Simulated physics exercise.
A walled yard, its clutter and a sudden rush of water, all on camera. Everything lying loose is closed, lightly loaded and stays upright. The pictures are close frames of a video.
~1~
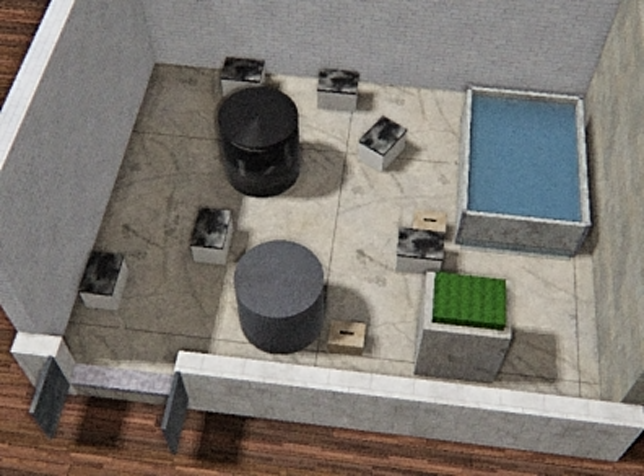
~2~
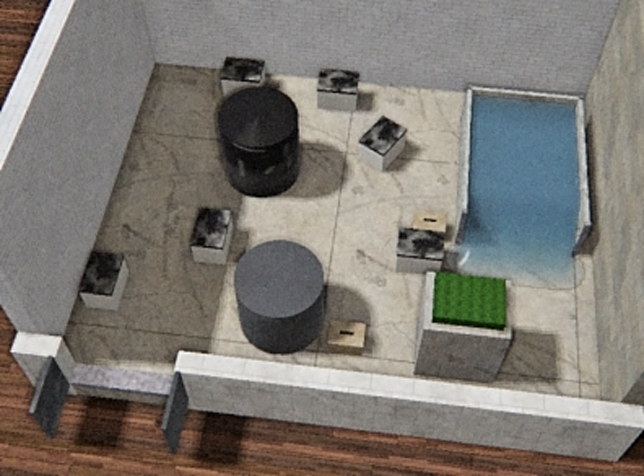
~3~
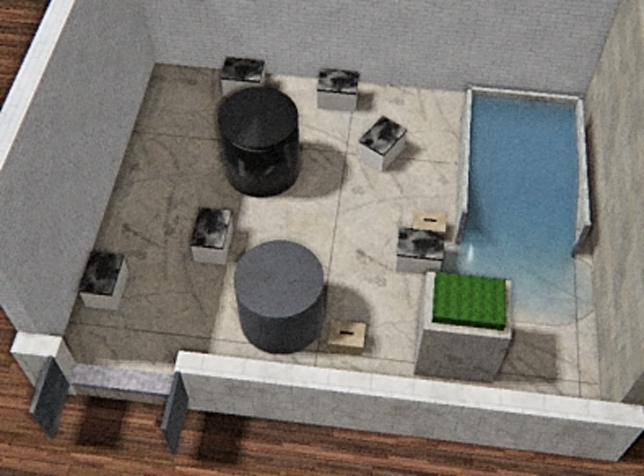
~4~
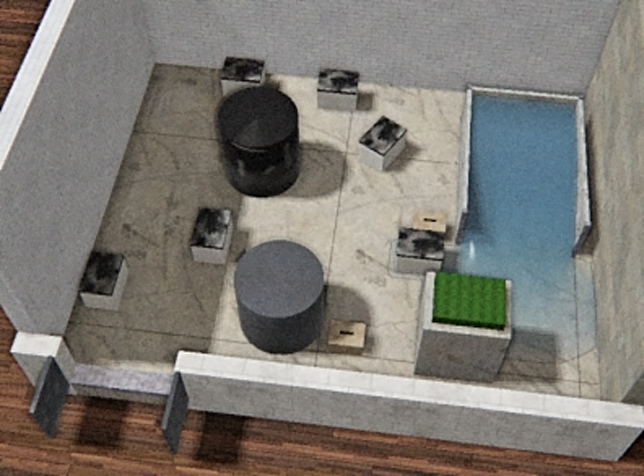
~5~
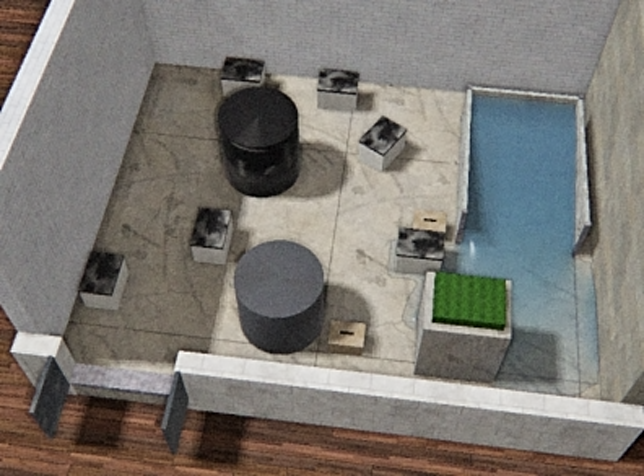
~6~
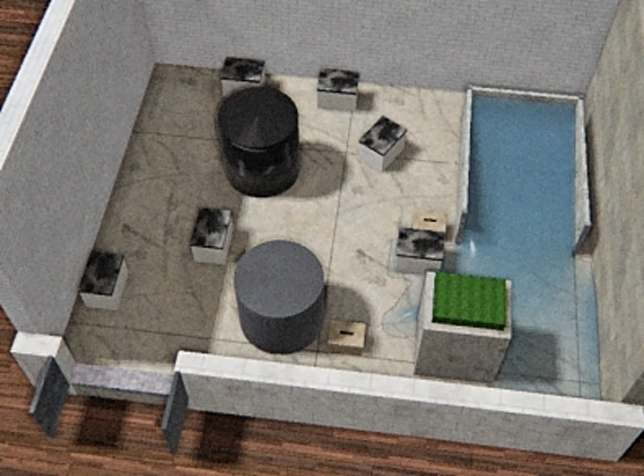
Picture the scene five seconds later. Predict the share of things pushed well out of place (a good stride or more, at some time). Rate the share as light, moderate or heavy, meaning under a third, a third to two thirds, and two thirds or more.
Moderate.
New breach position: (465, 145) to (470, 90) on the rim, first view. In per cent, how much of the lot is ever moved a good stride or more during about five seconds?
About 60 per cent.
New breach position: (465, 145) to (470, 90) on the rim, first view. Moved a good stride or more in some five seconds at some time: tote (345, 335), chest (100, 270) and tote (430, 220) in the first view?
Here's my take, in sequence: Fails to go that far, dislodged that far, and fails to go that far.
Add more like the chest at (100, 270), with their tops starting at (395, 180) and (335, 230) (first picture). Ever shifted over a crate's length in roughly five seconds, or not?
Result by copy: Didn't cover it; covered it.
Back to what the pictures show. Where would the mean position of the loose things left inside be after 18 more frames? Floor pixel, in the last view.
Estimate: Close to (284, 200) px.
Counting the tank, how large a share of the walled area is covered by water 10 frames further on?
That works out to about 35 in a hundred.
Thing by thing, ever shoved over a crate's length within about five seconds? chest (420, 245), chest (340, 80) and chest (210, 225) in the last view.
One after the other: Moved that far, under that, less than that.
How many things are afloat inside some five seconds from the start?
I make it 2 of them.
A moment on, 0 of 8 are well off their spots; 0 afloat.
Next, 1 of 8 are well off their spots; 1 afloat.
Later, 1 of 8 are well off their spots; 1 afloat.
In the end, 4 of 8 are well off their spots, and 4 have been at some point; 2 afloat.
